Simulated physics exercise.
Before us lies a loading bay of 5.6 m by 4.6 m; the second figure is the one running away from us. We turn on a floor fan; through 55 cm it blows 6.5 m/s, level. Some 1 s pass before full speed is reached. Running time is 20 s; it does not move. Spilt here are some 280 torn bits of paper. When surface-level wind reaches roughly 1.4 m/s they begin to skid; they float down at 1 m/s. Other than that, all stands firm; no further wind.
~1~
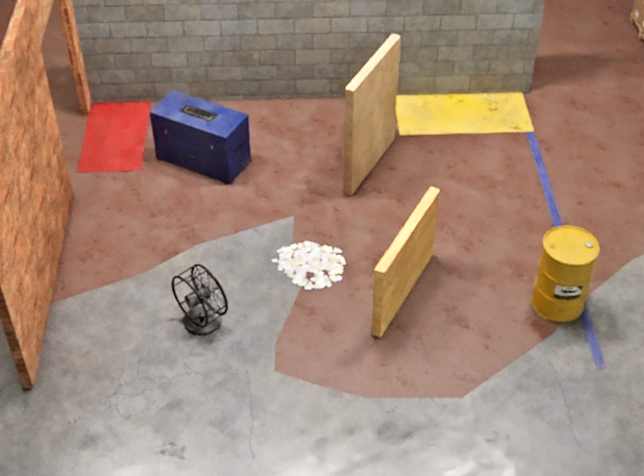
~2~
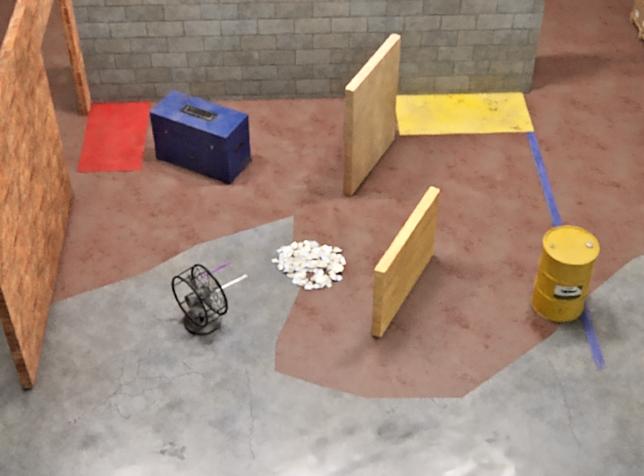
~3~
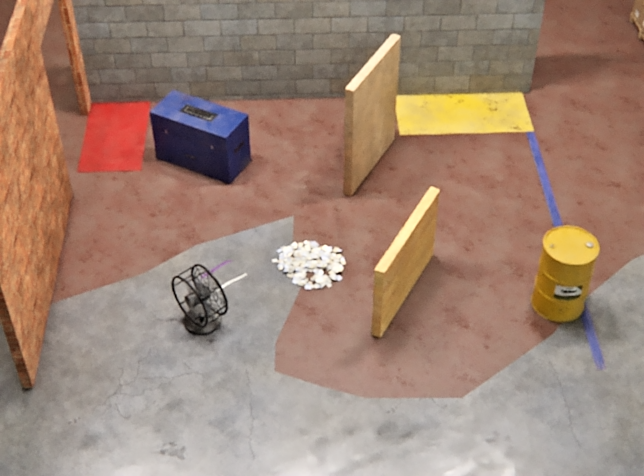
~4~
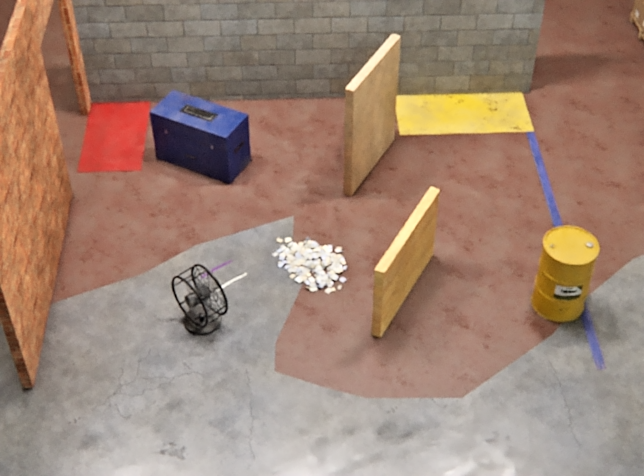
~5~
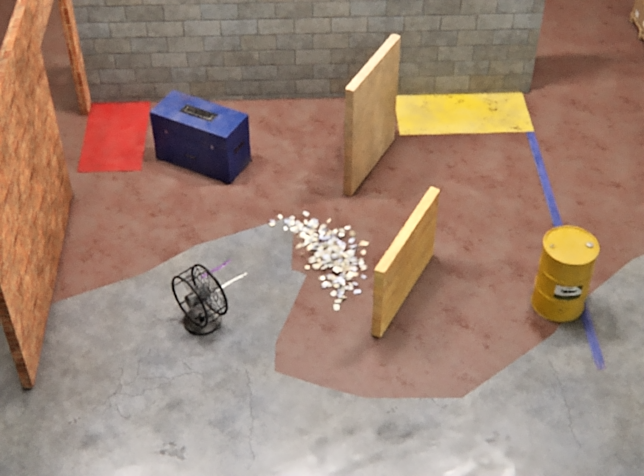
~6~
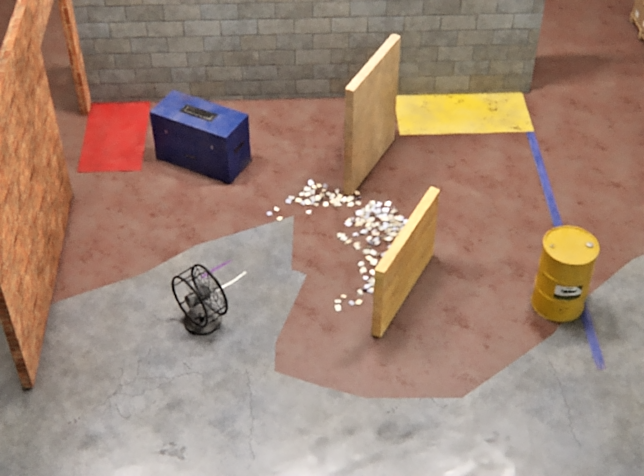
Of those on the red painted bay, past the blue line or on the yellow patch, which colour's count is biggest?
The count is biggest for blue.
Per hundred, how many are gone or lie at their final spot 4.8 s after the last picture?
Near 50 %.
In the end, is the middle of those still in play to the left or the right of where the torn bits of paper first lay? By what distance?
Shift: Toward the right-hand side, approx. 1.0 m.
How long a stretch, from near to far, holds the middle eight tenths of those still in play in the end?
That comes to close to 3.2 m, I reckon.
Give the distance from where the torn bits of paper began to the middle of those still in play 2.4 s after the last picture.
My estimate is about 1.6 m.
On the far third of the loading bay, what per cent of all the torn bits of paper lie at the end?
I'd put it at about 20 percent.
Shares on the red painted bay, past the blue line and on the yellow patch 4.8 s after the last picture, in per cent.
I'd put it at roughly 0 percent on red, 50 percent on blue and 5 percent on yellow.
Then, 2.4 s after the last picture, 9 % are on the yellow patch, 49 % past the blue line and 0 % on the red painted bay; the middle of those still in play is near (463, 218); 42 % have settled or left.
Then, 4.8 s after the last picture, 6 % are on the yellow patch, 53 % past the blue line and 0 % on the red painted bay; the middle of those still in play is near (446, 238); 51 % have settled or left.
Then, 9.4 s after the last picture, 2 % are on the yellow patch, 54 % past the blue line and 0 % on the red painted bay; the middle of those still in play is near (434, 247); 58 % have settled or left.
Then, 18.4 s after the last picture, at the end, 1 % are on the yellow patch, 56 % past the blue line and 0 % on the red painted bay; the middle of those still in play is near (442, 246).
